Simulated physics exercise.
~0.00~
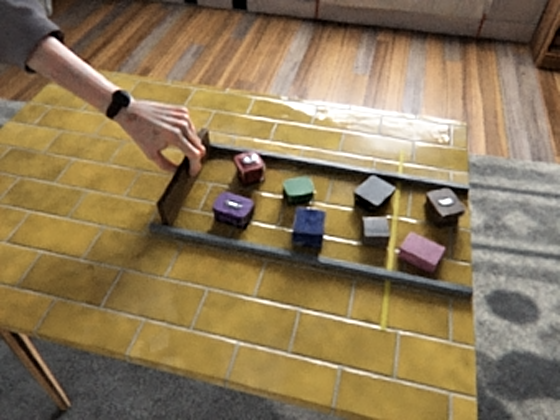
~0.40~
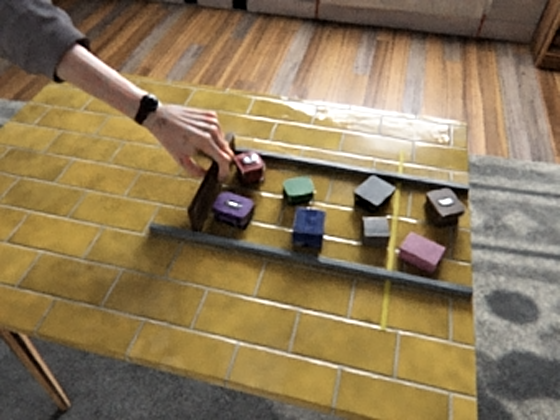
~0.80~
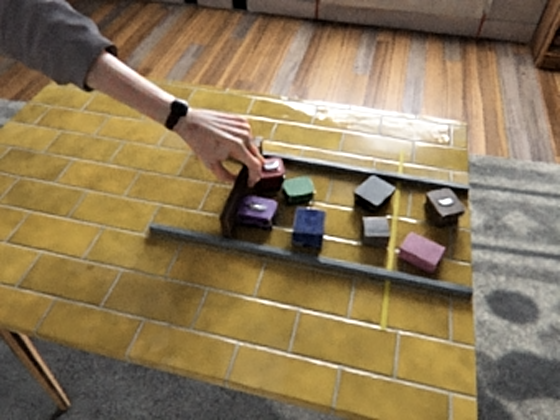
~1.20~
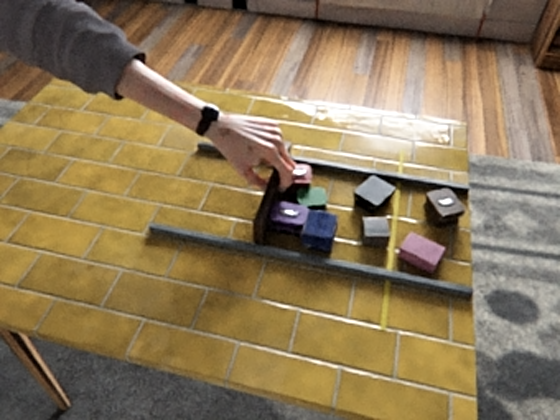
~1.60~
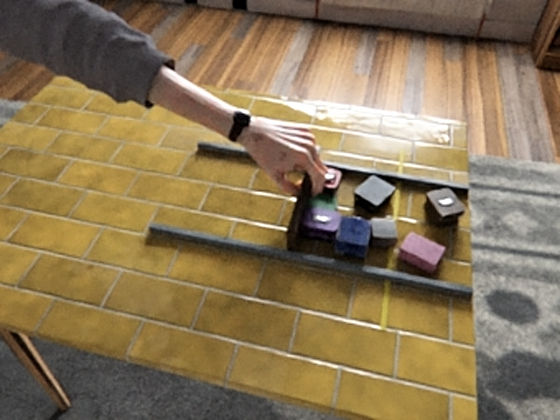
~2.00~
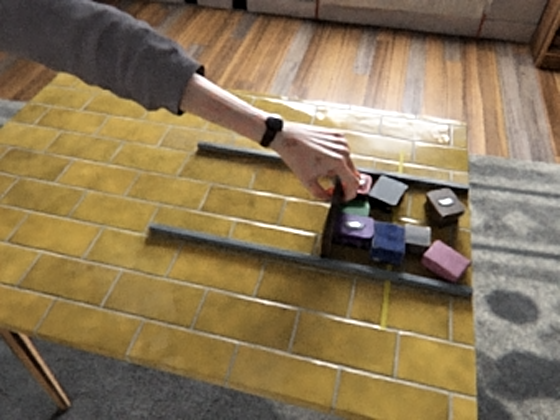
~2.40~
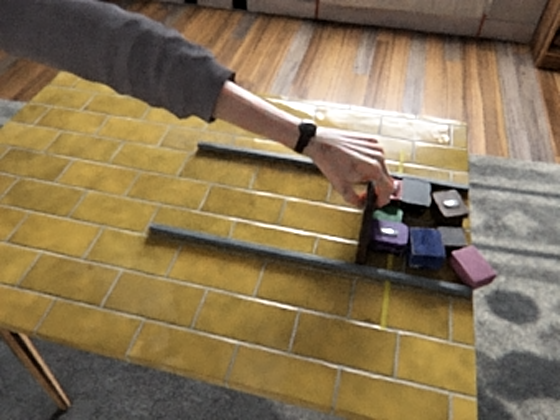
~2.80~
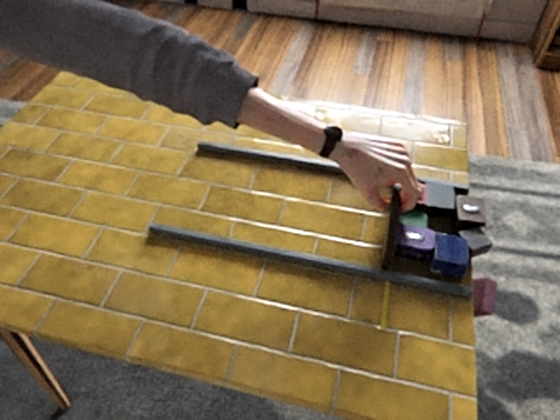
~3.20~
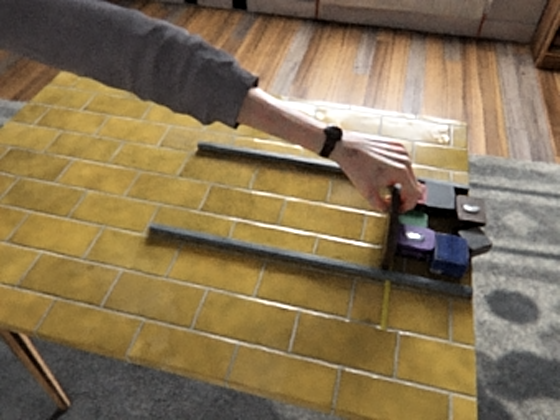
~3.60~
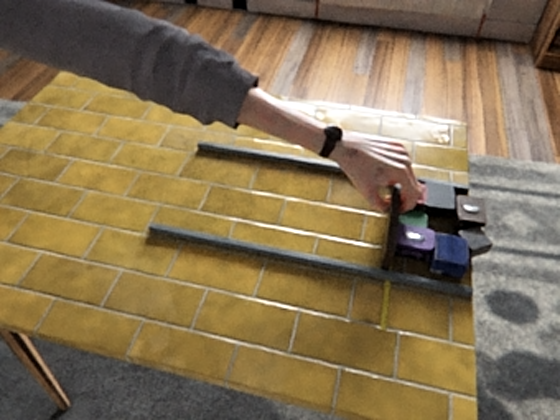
A hand and grey-sleeved arm with a dark watch reach from the upper left over a yellow tiled table, seen from above, with a wood floor and grey rug beyond. The hand holds a dark upright board between two grey rails, facing scattered small blocks, red, purple, green, blue, grey, brown and pink. It pushes the board right, gathering the red and purple pieces, then the green and blue, then the rest. The pink block slides over the right edge, tips and drops out of sight. The board stops near a yellow line, the others bunched at the edge.
